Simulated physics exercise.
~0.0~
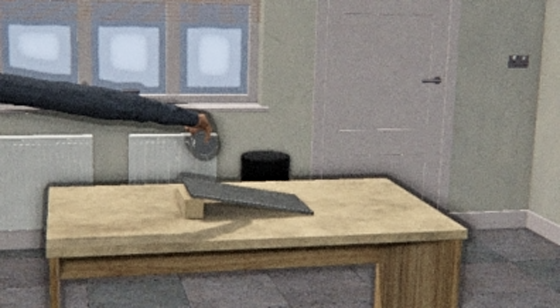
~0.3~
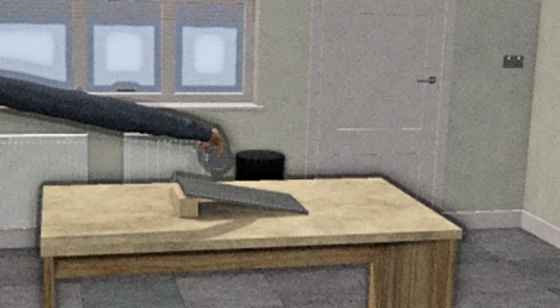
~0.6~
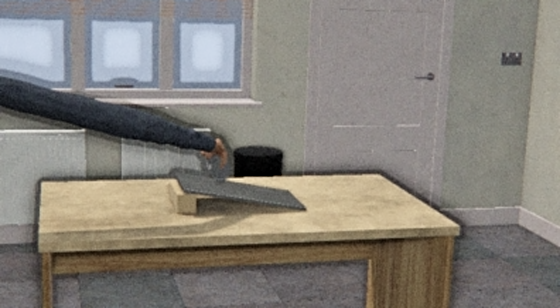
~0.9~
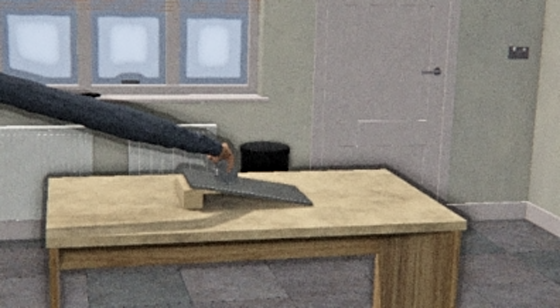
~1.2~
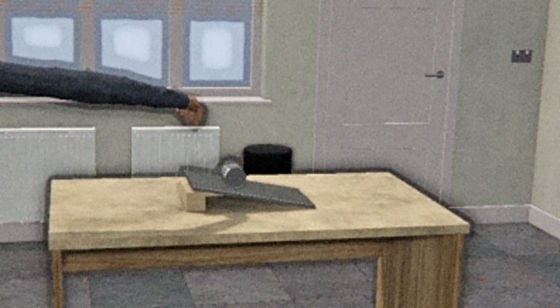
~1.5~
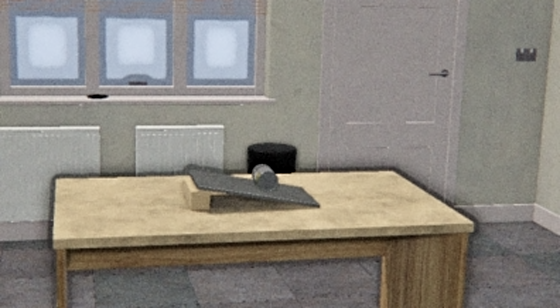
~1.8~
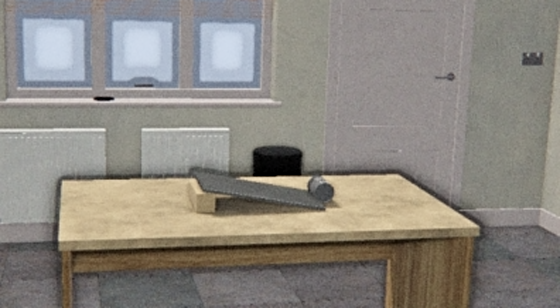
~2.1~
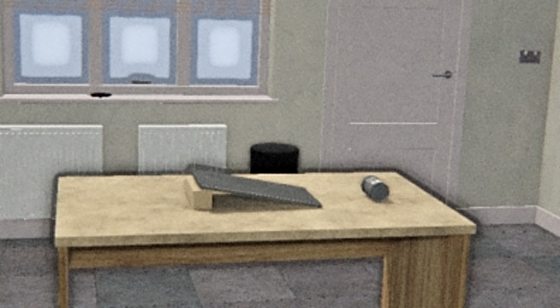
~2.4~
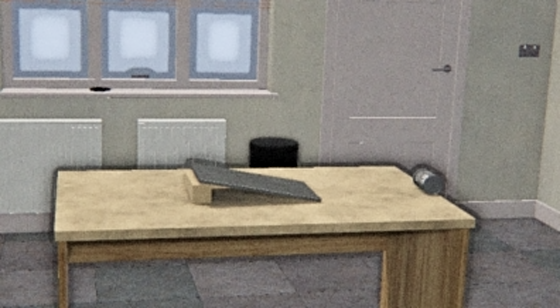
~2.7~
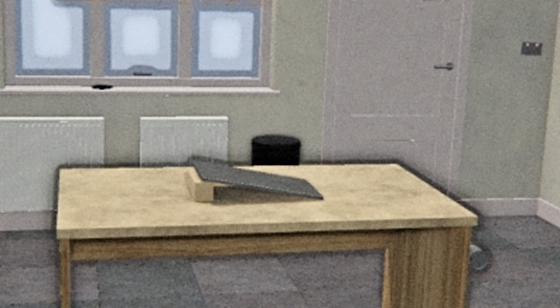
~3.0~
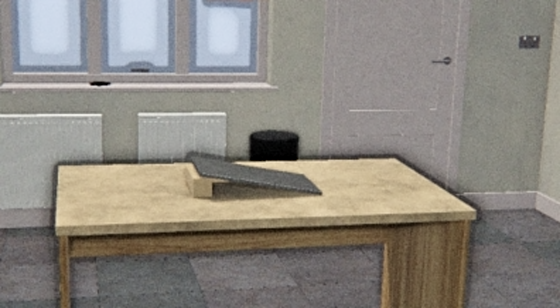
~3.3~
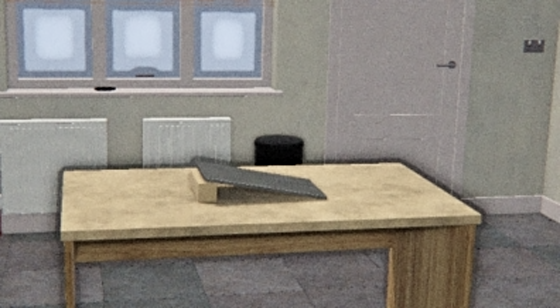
In the video, a hand lowers a grey tin on its side onto a sloping board propped on a wooden table and lets go. The tin rolls down to the right, crosses the tabletop and drops off the far right edge out of sight, leaving the board in place.
